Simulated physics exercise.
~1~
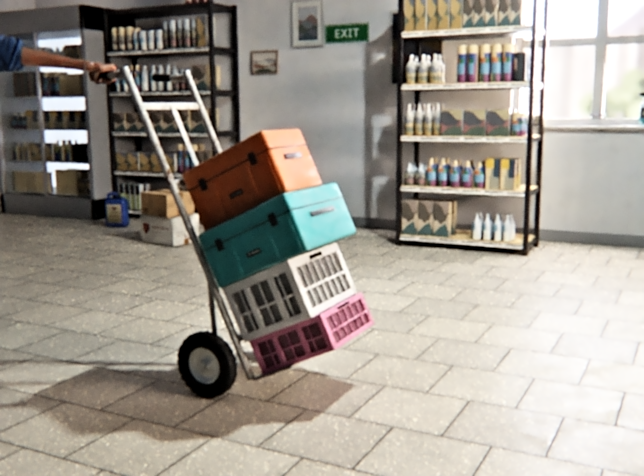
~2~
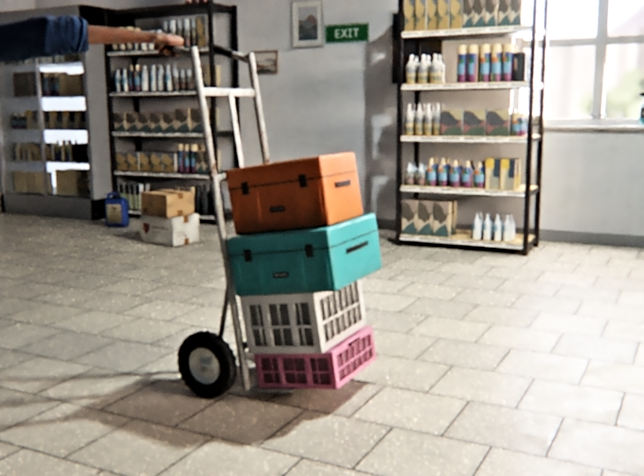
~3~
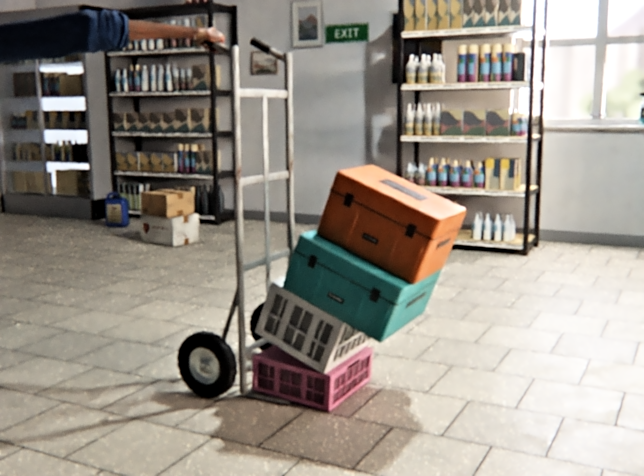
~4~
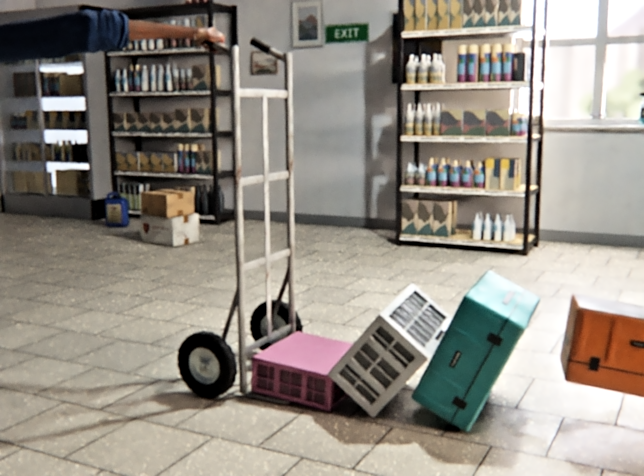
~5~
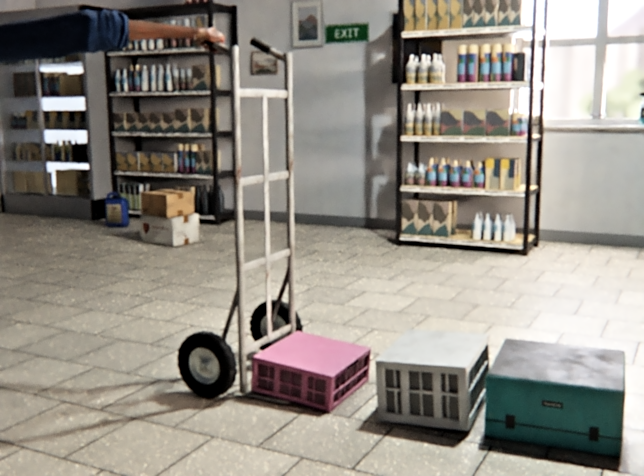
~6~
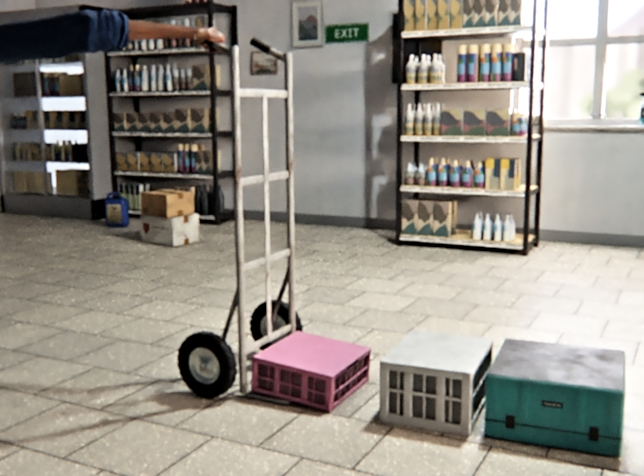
In a tiled shop with stocked shelves and a green exit sign at the back, a still camera looks across the floor at a hand truck tilted back to the left. It carries an orange toolbox on top, then a turquoise one, a white crate and a pink crate. An arm reaching from the left swings the truck upright. The upper load tips to the right, and the orange toolbox tumbles out of view. The turquoise toolbox and white crate topple onto the floor, ending in a row right of the pink crate, which stays beside the upright truck.
